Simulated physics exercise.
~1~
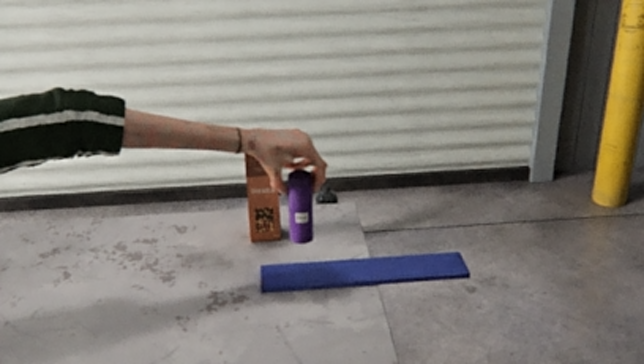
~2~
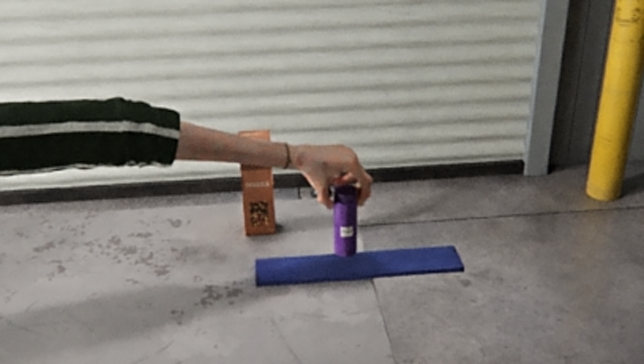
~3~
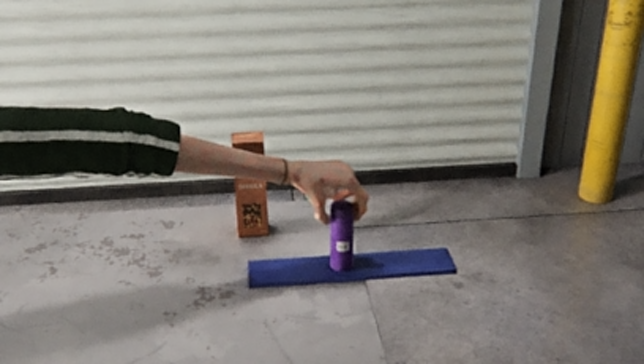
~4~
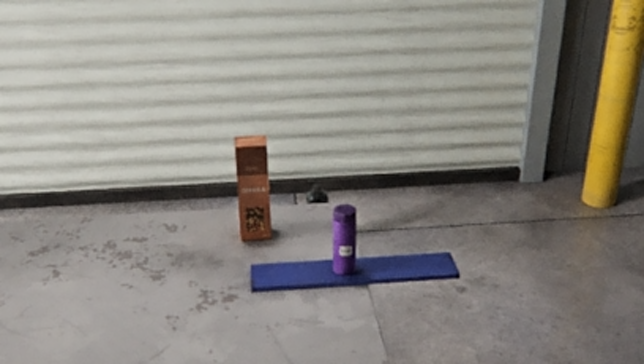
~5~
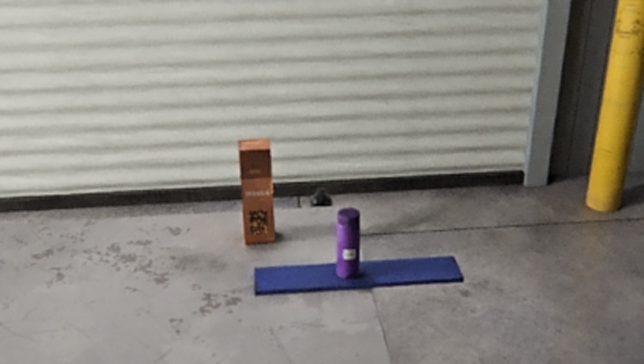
We see a hand lift a purple shaker from beside an orange carton on a gray floor, move it right and lower it upright onto a blue plank. The hand lets go and withdraws, and the shaker stays standing on the plank, with the carton behind.
